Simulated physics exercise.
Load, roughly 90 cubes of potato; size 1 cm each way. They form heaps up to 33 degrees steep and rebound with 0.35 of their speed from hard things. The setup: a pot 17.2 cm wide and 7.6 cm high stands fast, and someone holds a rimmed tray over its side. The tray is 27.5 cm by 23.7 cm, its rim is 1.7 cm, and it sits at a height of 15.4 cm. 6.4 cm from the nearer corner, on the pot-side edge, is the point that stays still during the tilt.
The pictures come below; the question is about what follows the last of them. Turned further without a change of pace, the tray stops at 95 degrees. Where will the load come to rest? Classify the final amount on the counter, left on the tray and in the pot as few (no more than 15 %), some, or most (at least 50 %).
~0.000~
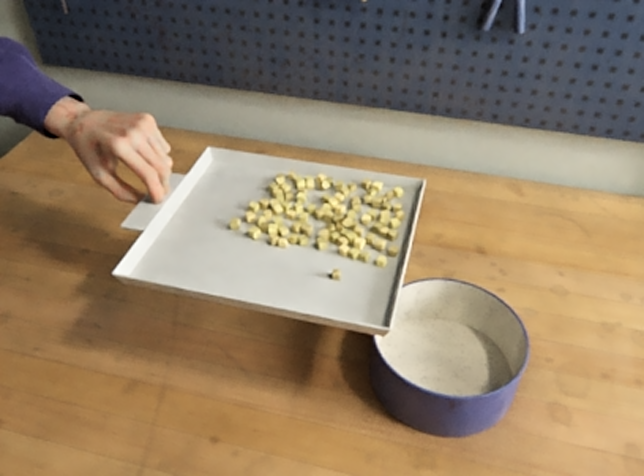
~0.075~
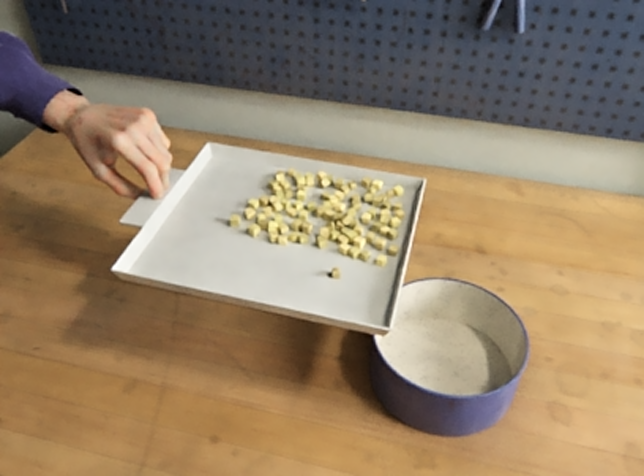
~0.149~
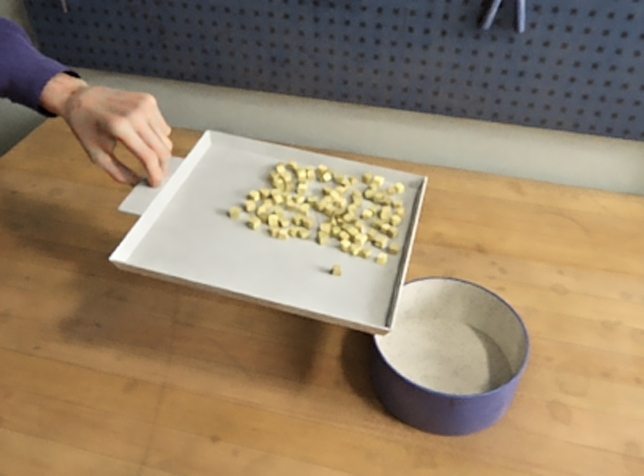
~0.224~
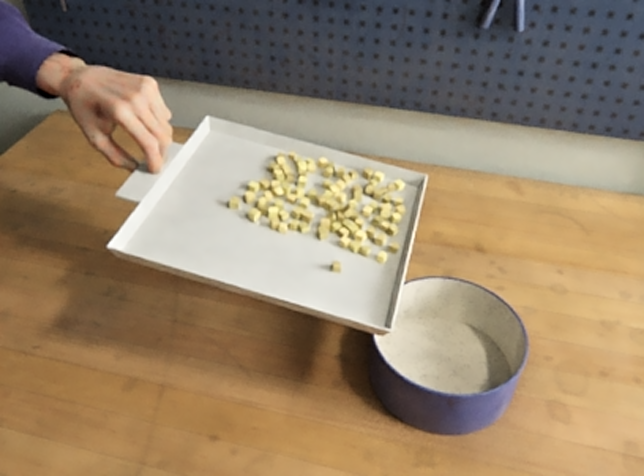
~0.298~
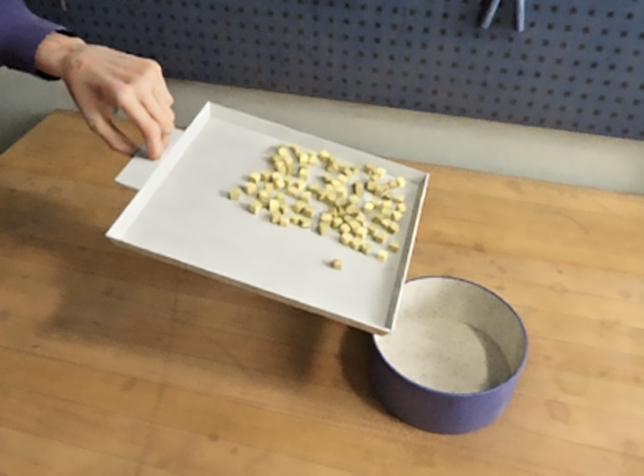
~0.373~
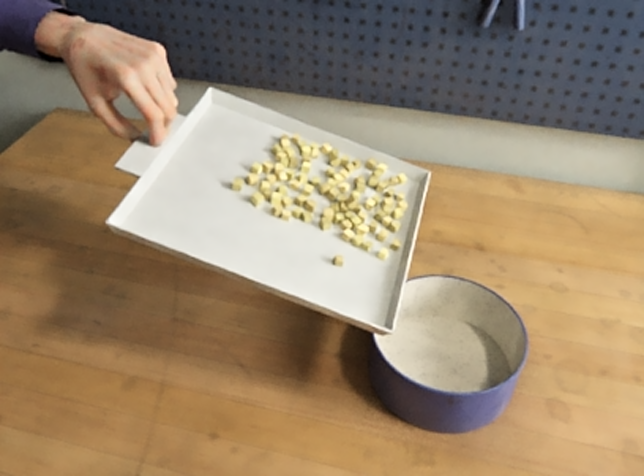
Counter: Some. Left on the tray: Few. Pot: Most.
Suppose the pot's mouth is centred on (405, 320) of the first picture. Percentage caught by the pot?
65 %.
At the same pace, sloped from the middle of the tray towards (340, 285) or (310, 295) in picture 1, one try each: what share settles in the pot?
Approximately 35 percent, then 5 percent.
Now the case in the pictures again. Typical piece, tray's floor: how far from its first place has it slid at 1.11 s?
About 8 cm.
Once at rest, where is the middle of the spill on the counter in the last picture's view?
Centre of spill: Around pixel (453, 435).
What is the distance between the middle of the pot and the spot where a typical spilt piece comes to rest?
About 18 centimetres.
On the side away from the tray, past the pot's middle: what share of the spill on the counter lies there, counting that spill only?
Roughly 60 per cent.
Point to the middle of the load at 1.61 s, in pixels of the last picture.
Look near (421, 235) in the last picture.
After 1.11 s, tilt 52 degrees; the tray holds 100 %, the pot 0 %.
After 1.61 s, tilt 77 degrees; the tray holds 80 %, the pot 15 %.
Then, at 2.17 s, tilt 95 degrees; the tray holds 0 %, the pot 75 %.
In the end, at 3.4 s, counter 25 %, tray 0 %, pot 75 %.
